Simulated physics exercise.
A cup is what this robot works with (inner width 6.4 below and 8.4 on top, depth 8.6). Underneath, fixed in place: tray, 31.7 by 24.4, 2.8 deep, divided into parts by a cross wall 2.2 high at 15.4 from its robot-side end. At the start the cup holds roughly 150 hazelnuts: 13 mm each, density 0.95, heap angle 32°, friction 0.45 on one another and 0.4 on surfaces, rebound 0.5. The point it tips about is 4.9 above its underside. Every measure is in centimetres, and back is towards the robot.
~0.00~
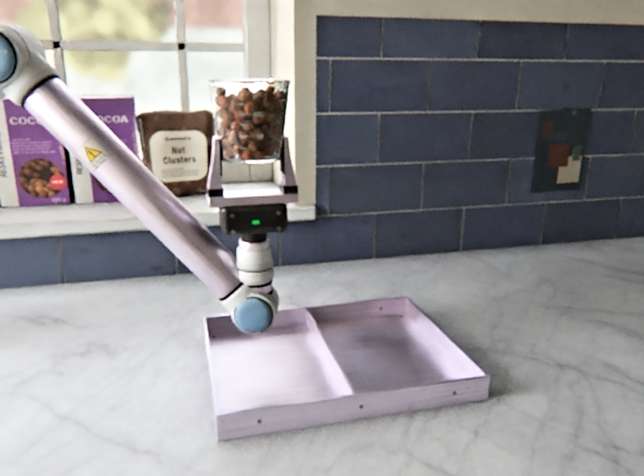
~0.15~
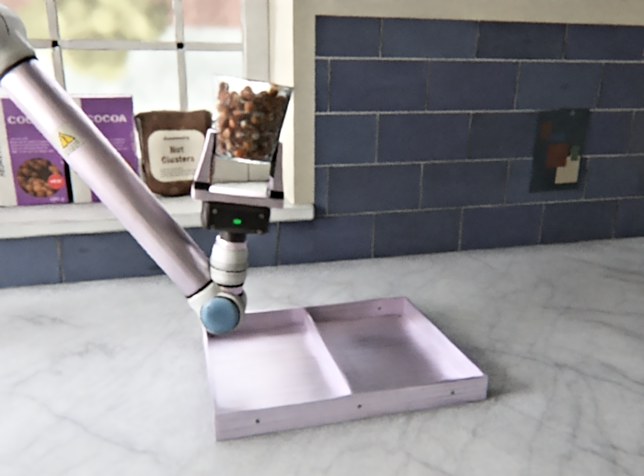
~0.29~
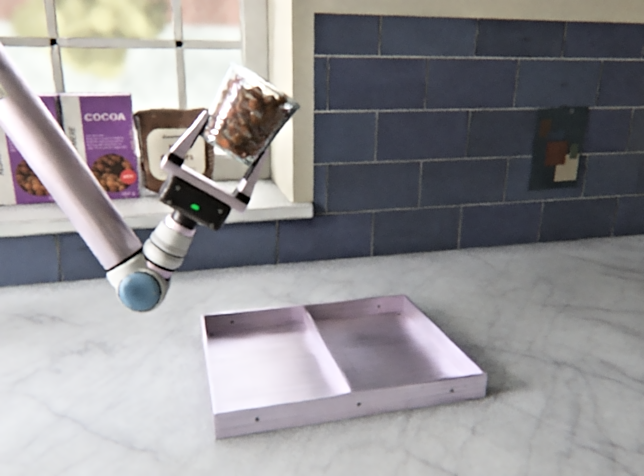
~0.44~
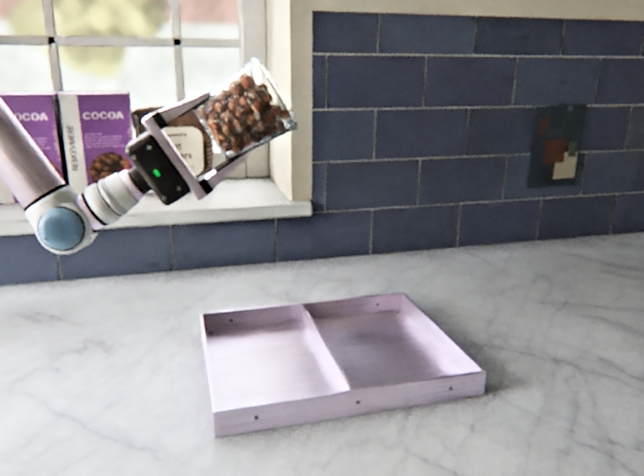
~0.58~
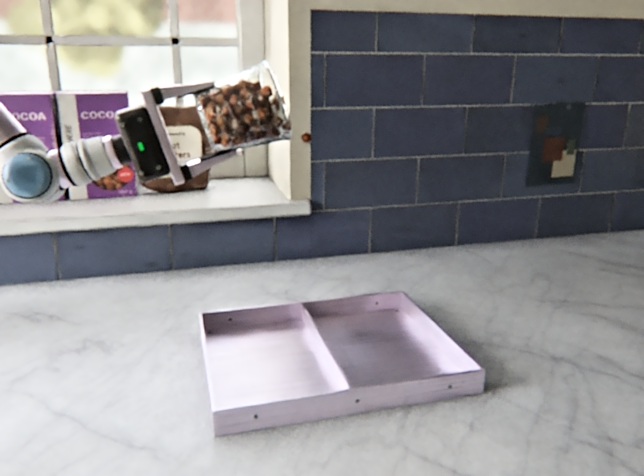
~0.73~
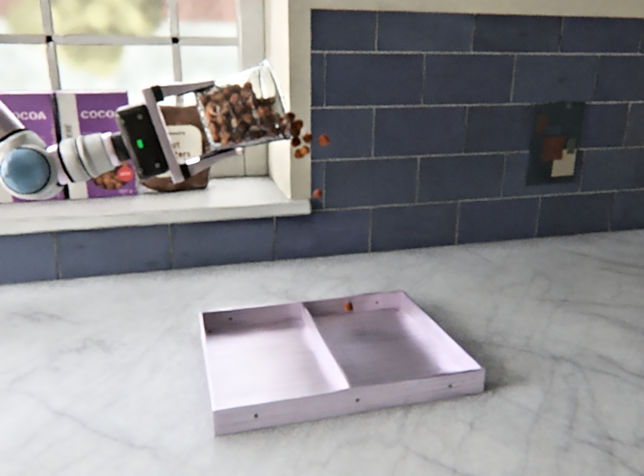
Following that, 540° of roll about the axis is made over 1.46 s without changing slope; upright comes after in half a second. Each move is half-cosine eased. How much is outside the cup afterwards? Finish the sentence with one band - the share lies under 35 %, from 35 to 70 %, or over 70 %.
The share lies from 35 to 70 %.
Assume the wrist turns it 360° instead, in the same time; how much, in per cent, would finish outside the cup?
Then roughly 40 per cent.
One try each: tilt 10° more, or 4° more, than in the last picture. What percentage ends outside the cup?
About 80 and 55 per cent.
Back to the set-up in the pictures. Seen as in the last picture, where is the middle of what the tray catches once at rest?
I'd place it near (367, 342) in the last picture.
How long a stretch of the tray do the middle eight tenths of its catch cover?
24 cm.
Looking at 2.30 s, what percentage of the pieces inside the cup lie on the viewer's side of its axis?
35 in a hundred, more or less.
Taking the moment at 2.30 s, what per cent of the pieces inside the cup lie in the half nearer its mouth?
40 %, roughly.
After 1.51 s, tipped 75°, highest piece 35 above the table; 103 in the cup, 24 in the far-side part, 5 in the robot-side part, 14 in flight or on a rim.
After 2.30 s, tipped 67°, highest piece 34 above the table; 74 in the cup, 49 in the far-side part, 19 in the robot-side part, 2 on the table or floor, 2 in flight or on a rim.
After 2.89 s, upright, highest piece 34 above the table; 72 in the cup, 51 in the far-side part, 20 in the robot-side part, 2 on the table or floor, 1 in flight or on a rim.
After 3.59 s, upright, highest piece 34 above the table; 72 in the cup, 51 in the far-side part, 21 in the robot-side part, 2 on the table or floor.
At rest, 72 in the cup, 51 in the far-side part, 21 in the robot-side part, 2 on the table or floor. That is 51 % outside the cup.
